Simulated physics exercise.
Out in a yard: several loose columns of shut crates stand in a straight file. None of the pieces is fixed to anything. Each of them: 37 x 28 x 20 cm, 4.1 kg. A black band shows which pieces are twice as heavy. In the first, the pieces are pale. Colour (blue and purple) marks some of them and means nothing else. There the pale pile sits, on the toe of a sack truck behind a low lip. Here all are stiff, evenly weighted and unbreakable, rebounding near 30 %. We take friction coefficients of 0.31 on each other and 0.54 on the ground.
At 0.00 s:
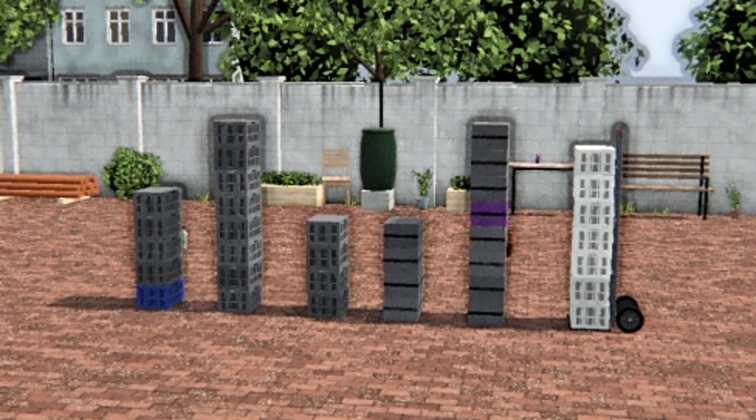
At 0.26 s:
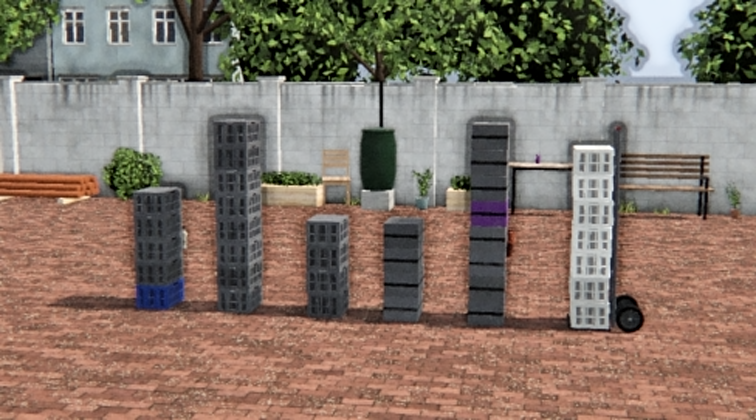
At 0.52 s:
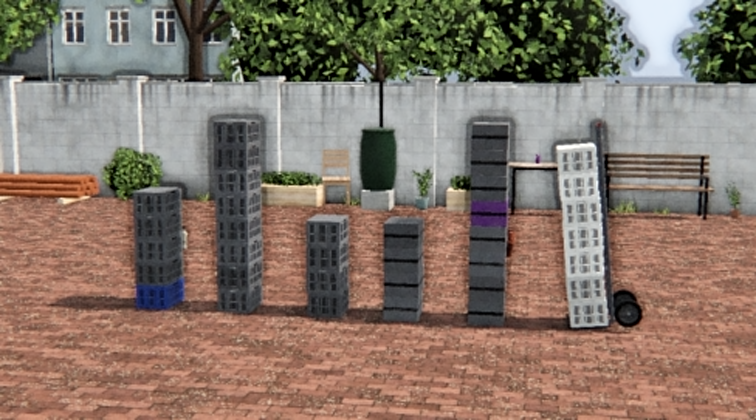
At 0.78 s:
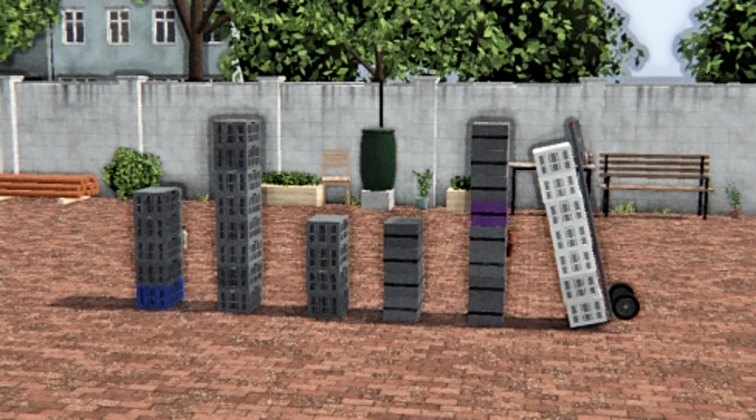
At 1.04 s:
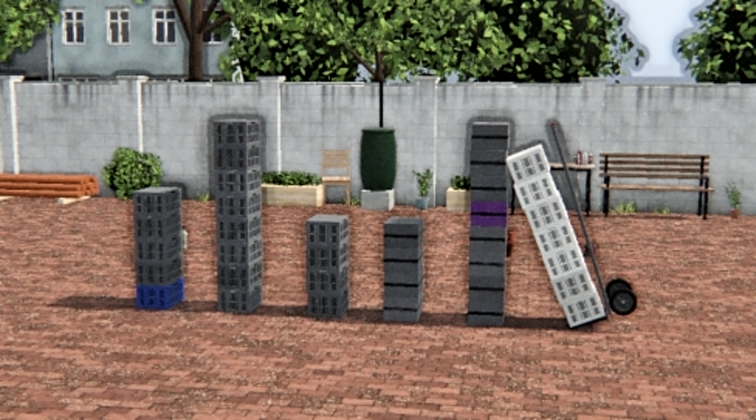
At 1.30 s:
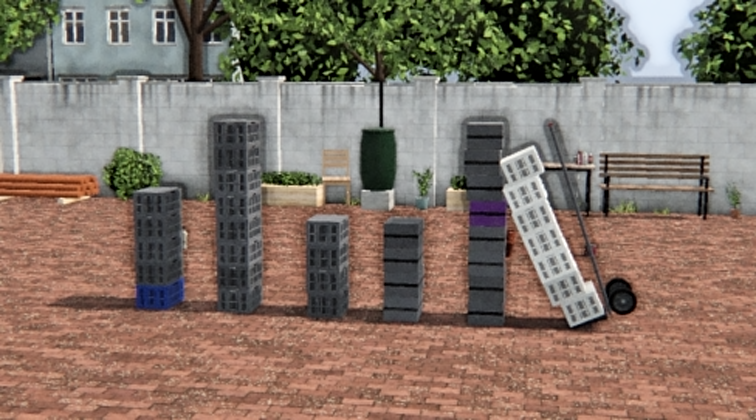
In a brick-paved yard, a hand truck tilts left, leaning its pale crate stack against a dark column.
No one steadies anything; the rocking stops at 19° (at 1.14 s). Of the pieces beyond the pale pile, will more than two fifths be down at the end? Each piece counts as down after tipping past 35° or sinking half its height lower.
No, fewer than two fifths.
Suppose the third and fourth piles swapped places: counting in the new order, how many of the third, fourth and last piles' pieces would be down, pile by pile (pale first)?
After the swap, the third pile would have 0 down, the fourth 0 and the last 0.
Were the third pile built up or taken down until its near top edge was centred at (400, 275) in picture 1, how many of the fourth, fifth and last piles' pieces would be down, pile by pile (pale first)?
Down by pile: Fourth 0, fifth 0, last 0.
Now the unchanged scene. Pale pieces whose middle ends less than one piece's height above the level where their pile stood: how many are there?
1 pieces, pale ones.
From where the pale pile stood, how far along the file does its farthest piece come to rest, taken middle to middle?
Roughly 60 cm.
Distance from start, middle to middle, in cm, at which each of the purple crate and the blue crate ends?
Distances: Purple 0, blue 0 (cm).
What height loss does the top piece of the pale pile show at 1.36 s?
I'd put it at close to 10 cm below where it started.
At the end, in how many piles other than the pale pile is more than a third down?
All told, the figure is 0.
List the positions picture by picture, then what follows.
In the first frame (we follow the side turned to the camera), truck frame (620, 170) 0° forward; purple crate (489, 214); blue crate (152, 297); no other piece has moved.
Truck frame (618, 170) 1° forward; purple crate (489, 214), in the second frame.
Truck frame (602, 166) 6° forward, top of the pale pile leaning 6°; purple crate (489, 214); no other piece has moved, in the third frame.
Truck frame (580, 164) 13° forward, top of the pale pile leaning 13°; purple crate (489, 214); no other piece has moved, in the fourth frame.
Truck frame (564, 164) 18° forward, top of the pale pile leaning 22°; purple crate (489, 214); no other piece has moved, in the fifth frame.
Truck frame (563, 164) 19° forward, top of the pale pile leaning 25°; purple crate (487, 214); blue crate (152, 297); 3 stirred so far, in the sixth frame.
Around 1.36 s, 0 of the pale pile down; none of the 29 other crates down, 3 disturbed.
Around 1.52 s, 0 of the pale pile down; none of the 29 other crates down, 5 disturbed; purple crate displaced 21 mm.
Finally (2.2 s), 0 of the pale pile down; none of the 29 other crates down, 4 disturbed; purple crate displaced 21 mm; blue crate unmoved. That is 0 per cent. Seen by the last camera, middles, purple crate near (487, 211), blue crate near (161, 292).
